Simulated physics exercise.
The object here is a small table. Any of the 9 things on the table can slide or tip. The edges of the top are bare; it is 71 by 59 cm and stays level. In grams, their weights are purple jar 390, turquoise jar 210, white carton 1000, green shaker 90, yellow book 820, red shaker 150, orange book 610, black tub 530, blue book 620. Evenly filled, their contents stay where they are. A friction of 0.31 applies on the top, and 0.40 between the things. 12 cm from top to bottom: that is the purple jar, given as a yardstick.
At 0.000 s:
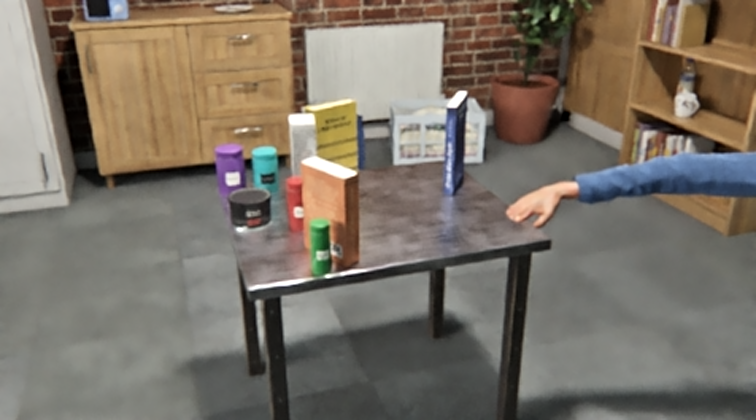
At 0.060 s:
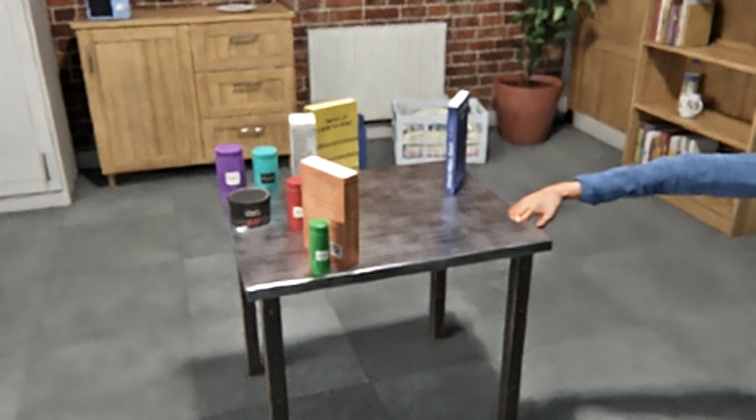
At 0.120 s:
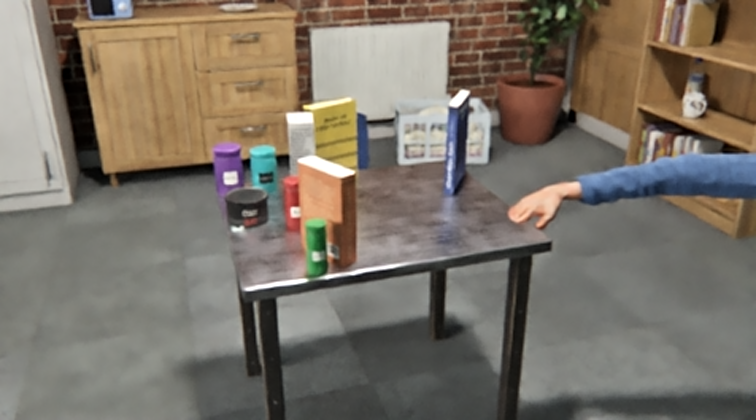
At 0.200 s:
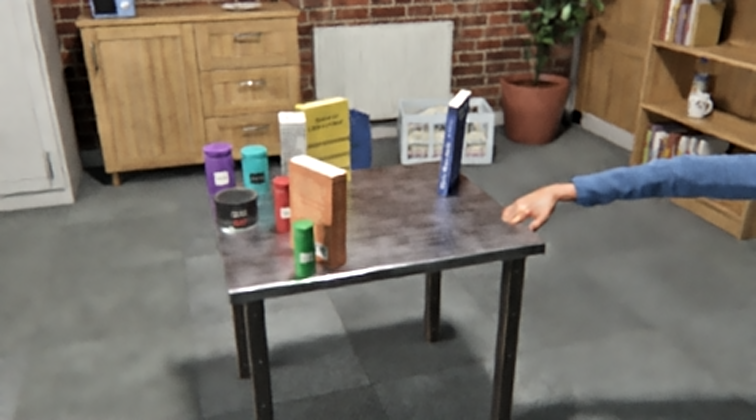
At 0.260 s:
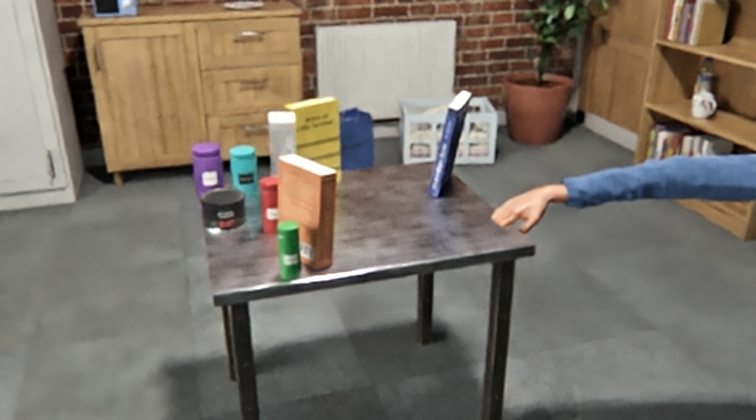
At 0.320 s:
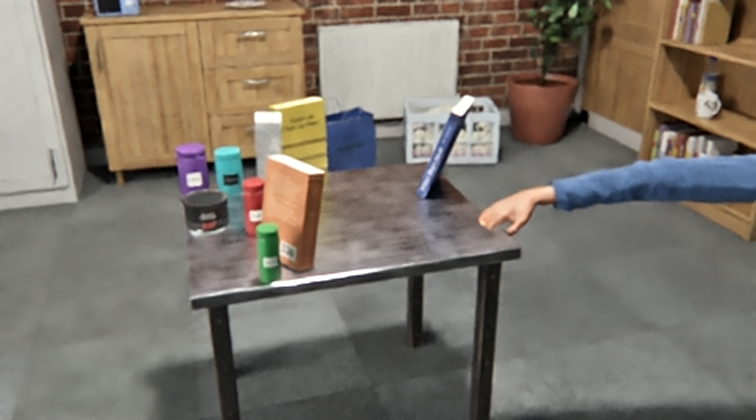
In a room with a brick wall, a hand rested at the right edge of a small table of jars and books, then the table slid left and the blue book leaned to the right.
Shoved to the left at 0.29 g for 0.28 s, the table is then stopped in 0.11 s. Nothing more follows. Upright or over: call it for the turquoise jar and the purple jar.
Turquoise jar: Upright; purple jar: Over.
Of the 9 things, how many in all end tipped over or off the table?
Total: 6.
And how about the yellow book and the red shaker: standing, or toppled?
Here's how it ends: The yellow book never goes down, and the red shaker never goes down.
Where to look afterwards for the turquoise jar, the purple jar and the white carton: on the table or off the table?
Well, the turquoise jar does not come off, the purple jar does come off, and the white carton does not come off.
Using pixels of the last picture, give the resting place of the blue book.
My guess is roughly (432, 194).
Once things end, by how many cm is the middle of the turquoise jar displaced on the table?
About 6 cm.
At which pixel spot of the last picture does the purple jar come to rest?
In the end it sits at around (71, 396).
Around 0.52 s, table 16 cm from its start; purple jar now off the table; turquoise jar shifted 5 cm near (187, 176); blue book on its side.
Around 0.82 s, table 16 cm from its start; black tub now off the table; turquoise jar shifted 6 cm near (183, 176); white carton on its side.
Around 1.02 s, table 16 cm from its start; turquoise jar shifted 6 cm near (183, 176); white carton on its side; blue book on its side.
Around 1.42 s, table 16 cm from its start; green shaker now off the table; turquoise jar shifted 6 cm near (183, 176); white carton on its side.
Finally (1.8 s), off the table and tipped over, purple jar and green shaker; off the table but upright, black tub; on their side or leaning hard on the table, white carton, orange book and blue book; not toppled but over 5 cm from the start, turquoise jar, yellow book and red shaker. In the last view, turquoise jar near (183, 176), purple jar near (71, 396).
